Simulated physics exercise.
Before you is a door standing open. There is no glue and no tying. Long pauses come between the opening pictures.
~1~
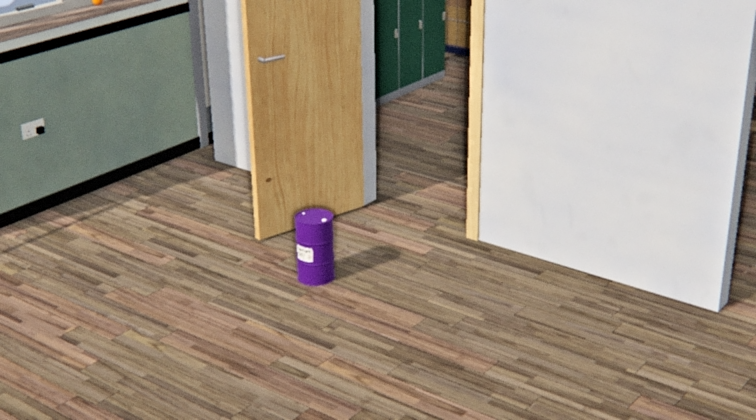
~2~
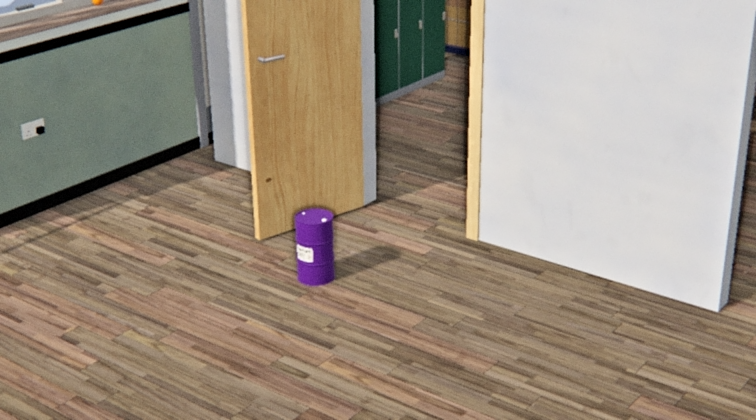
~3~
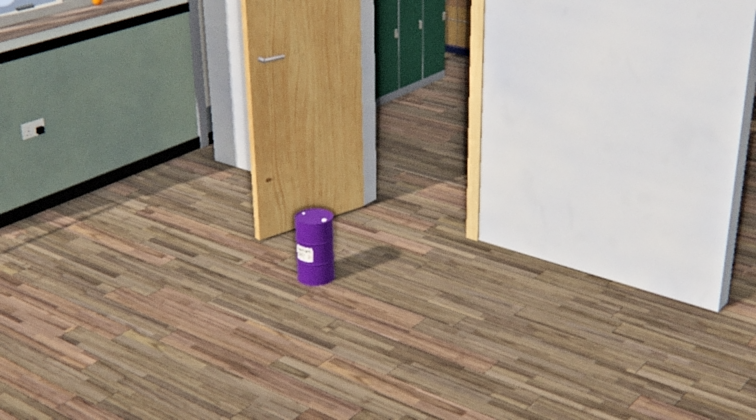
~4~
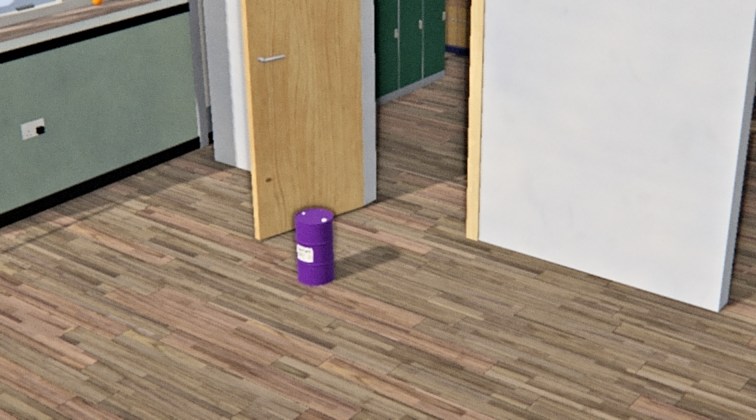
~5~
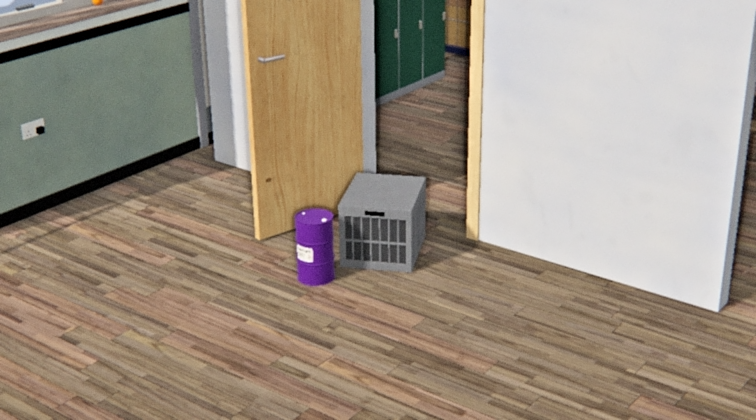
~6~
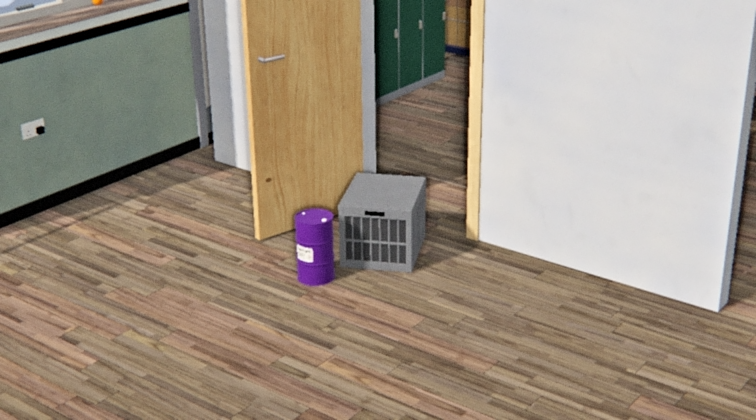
A grey chest with a barred front suddenly appeared on the wooden floor, just right of a small purple canister near a wide-open door, while the canister and door stayed completely still throughout.
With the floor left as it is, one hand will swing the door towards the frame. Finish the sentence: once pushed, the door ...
... never meets the frame.
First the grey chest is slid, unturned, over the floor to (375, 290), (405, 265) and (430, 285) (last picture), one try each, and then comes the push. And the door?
Case 1: Door ends up flush. Case 2: Door stays partly open. Case 3: Door ends up flush.
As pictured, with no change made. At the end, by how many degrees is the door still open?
Roughly 60°.
Then, 0.40 s later than the last frame, open by 94°.
Then, 0.60 s later than the last frame, open by 83°.
Then, 0.80 s later than the last frame, open by 71°.
Then, 0.90 s later than the last frame, open by 65°.
When it is over, open by 61°; both as before. End places, in pixels of the last picture, grey chest near (384, 221).
